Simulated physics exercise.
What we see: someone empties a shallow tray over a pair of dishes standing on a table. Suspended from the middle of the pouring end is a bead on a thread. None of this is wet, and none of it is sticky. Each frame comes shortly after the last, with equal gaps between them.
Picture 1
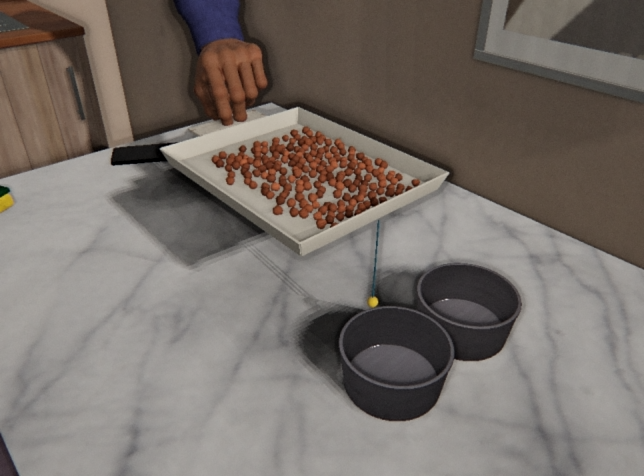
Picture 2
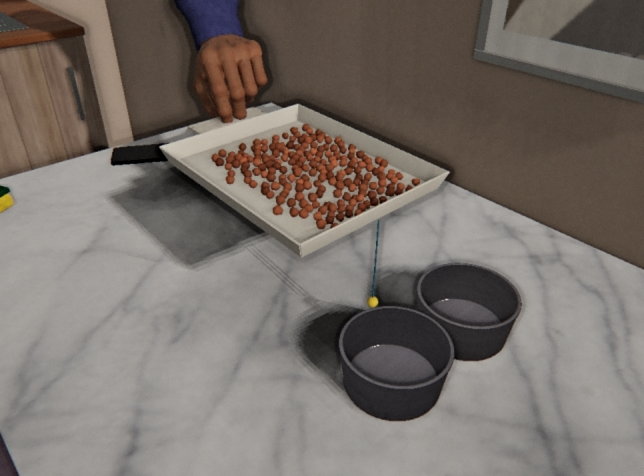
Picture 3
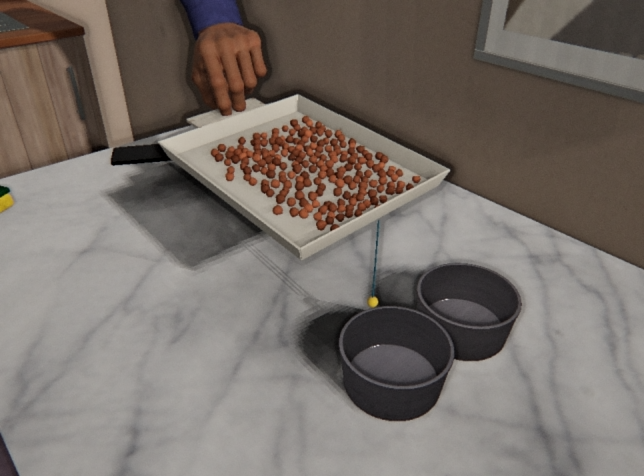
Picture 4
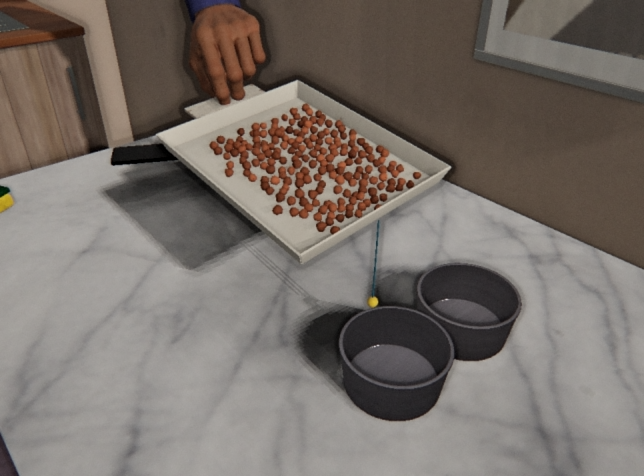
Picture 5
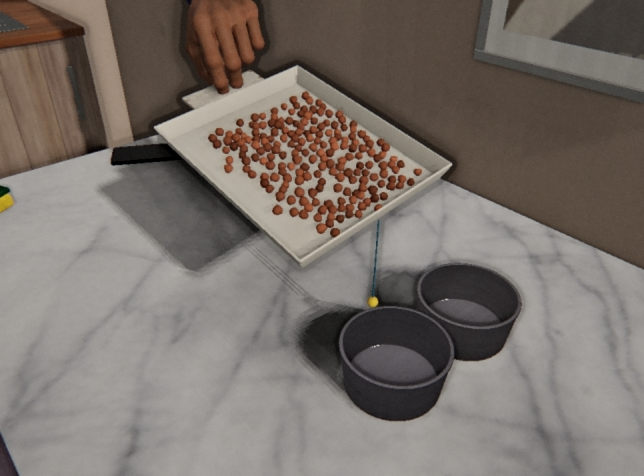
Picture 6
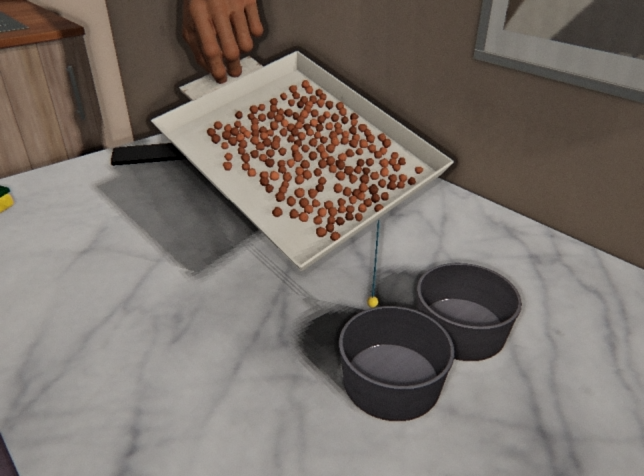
A hand in a blue sleeve holds the back of a shallow cream tray above a grey-veined white marble table, seen from above at an angle. Reddish-brown pellets cover the tray's middle, a yellow bead hangs on a thread below its front edge, and two dark round dishes stand at right. The hand steadily raises the back, tilting the tray toward its near left corner, while the pellets shift slightly and the camera stays still.
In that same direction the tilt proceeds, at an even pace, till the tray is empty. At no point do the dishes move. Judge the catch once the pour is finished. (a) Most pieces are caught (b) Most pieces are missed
Answer: B.
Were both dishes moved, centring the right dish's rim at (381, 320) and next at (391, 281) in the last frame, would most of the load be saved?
Try 1: A majority of it. Try 2: A majority of it.
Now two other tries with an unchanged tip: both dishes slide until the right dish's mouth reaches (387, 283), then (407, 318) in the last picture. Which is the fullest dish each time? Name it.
Result, try one: The dish at left; try two: The dish at left.
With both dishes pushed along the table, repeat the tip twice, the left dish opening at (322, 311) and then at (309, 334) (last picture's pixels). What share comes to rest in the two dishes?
About 30 per cent, then about 90 per cent.
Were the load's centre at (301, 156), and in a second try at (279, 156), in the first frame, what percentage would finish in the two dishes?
About 10 % and 10 %.
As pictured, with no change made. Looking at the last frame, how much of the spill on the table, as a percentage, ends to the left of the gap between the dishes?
It works out at some 100 percent.
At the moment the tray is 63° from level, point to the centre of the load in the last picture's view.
The load is centred around (309, 208).
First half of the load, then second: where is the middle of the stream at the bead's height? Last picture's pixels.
Points: About (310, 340), then about (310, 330).
Shortly afterwards, tray tipped steeply; all but a few on the tray; only a few in the air.
Next, tray tipped past a quarter turn; a little on the tray; a little in the left dish; near two thirds outside both; a little in the air.
Some moments later, tray tipped past a quarter turn; a little in the left dish; all but a few outside both.
In the end, tray tipped past a quarter turn; a little in the left dish; none at all in the right dish; all but a few outside both.
